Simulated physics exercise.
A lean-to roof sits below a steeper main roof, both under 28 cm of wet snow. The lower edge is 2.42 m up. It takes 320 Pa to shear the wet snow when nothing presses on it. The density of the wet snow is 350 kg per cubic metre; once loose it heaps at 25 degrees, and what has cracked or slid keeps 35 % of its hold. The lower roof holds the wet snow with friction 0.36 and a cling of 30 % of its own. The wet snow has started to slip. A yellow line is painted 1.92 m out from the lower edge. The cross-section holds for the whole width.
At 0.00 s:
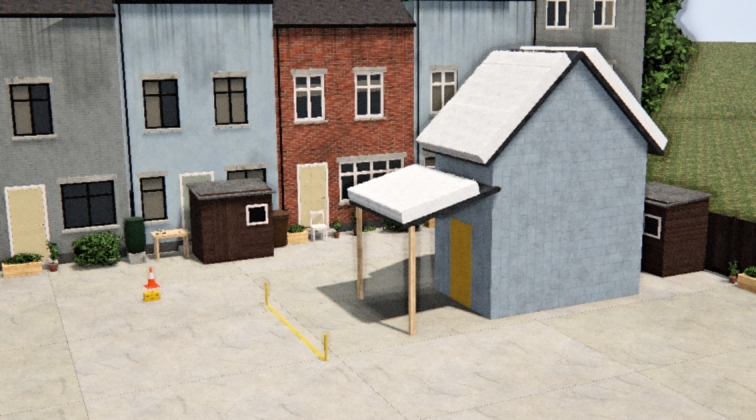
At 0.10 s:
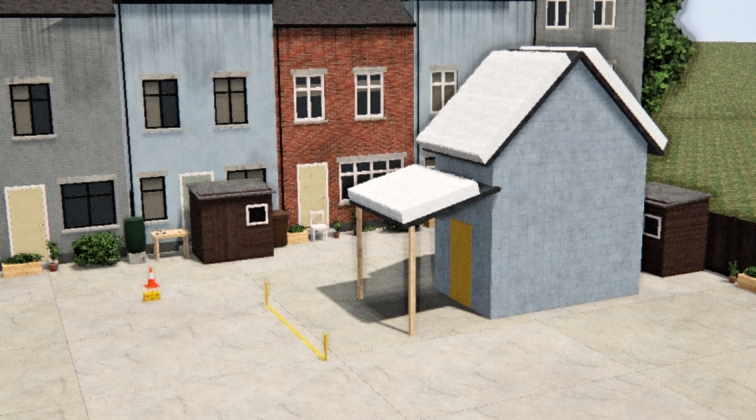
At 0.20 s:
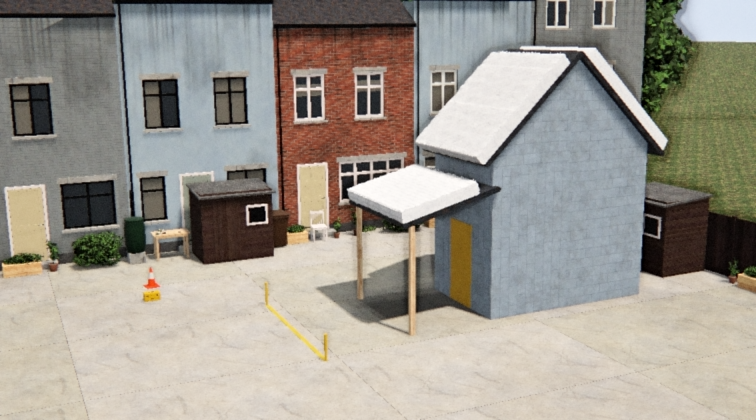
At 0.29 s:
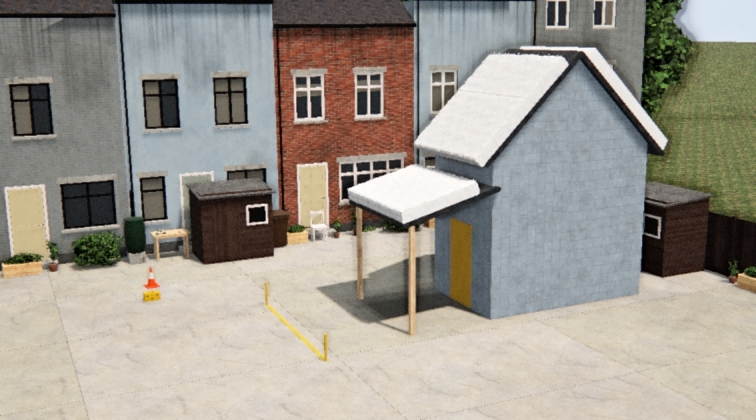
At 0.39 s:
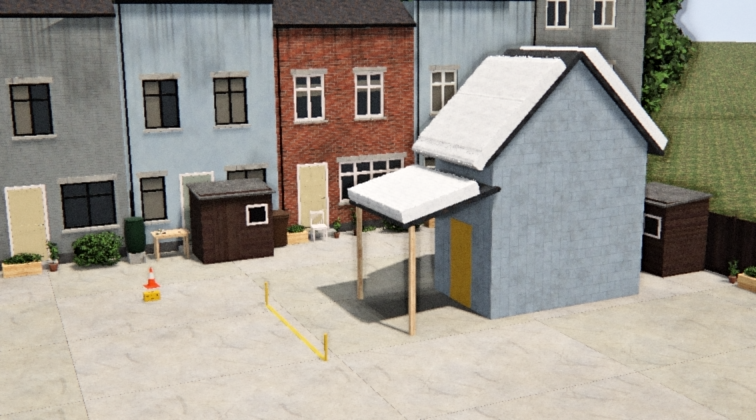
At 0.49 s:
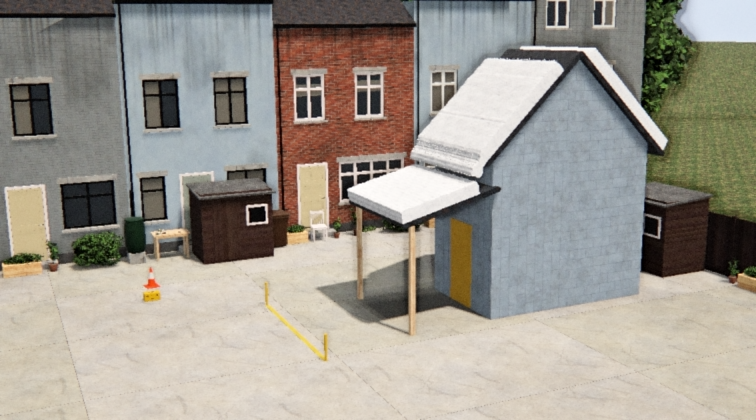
Wet snow on the steep main roof of a small blue building lies still at first, then creeps down the left slope toward the snow-covered lean-to below. The slide gradually quickens, the layer's surface roughens and cracks, and its lower edge bunches above the lean-to as dark roof shows along the ridge.
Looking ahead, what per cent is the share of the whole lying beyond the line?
Expect roughly 7 %.
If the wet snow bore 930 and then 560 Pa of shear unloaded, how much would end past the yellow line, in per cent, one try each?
In turn about 0 %, 0 %.
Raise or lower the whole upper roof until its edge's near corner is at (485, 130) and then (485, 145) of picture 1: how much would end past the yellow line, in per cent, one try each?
In turn about 30 %, 25 %.
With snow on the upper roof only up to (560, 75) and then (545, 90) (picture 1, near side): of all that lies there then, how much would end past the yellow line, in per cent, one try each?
In that order: 4 %, 0 %.
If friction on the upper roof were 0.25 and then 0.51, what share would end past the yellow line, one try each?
In turn about 25 %, 16 %.
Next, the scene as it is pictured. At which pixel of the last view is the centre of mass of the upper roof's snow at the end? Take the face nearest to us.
At about (412, 247).
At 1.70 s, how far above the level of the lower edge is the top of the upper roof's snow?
Some 1.5 m.
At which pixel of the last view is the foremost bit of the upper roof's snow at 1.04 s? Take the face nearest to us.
Near (451, 185).
After 1.04 s, none is below the lower edge and 0 % is past the line.
After 1.70 s, none is below the lower edge and 0 % is past the line.
After 2.35 s, 20 % is below the lower edge and 0 % is past the line.
After 3.00 s, 45 % is below the lower edge and 4 % is past the line.
After 4.70 s, at the end, 50 % is below the lower edge and 7 % is past the line.
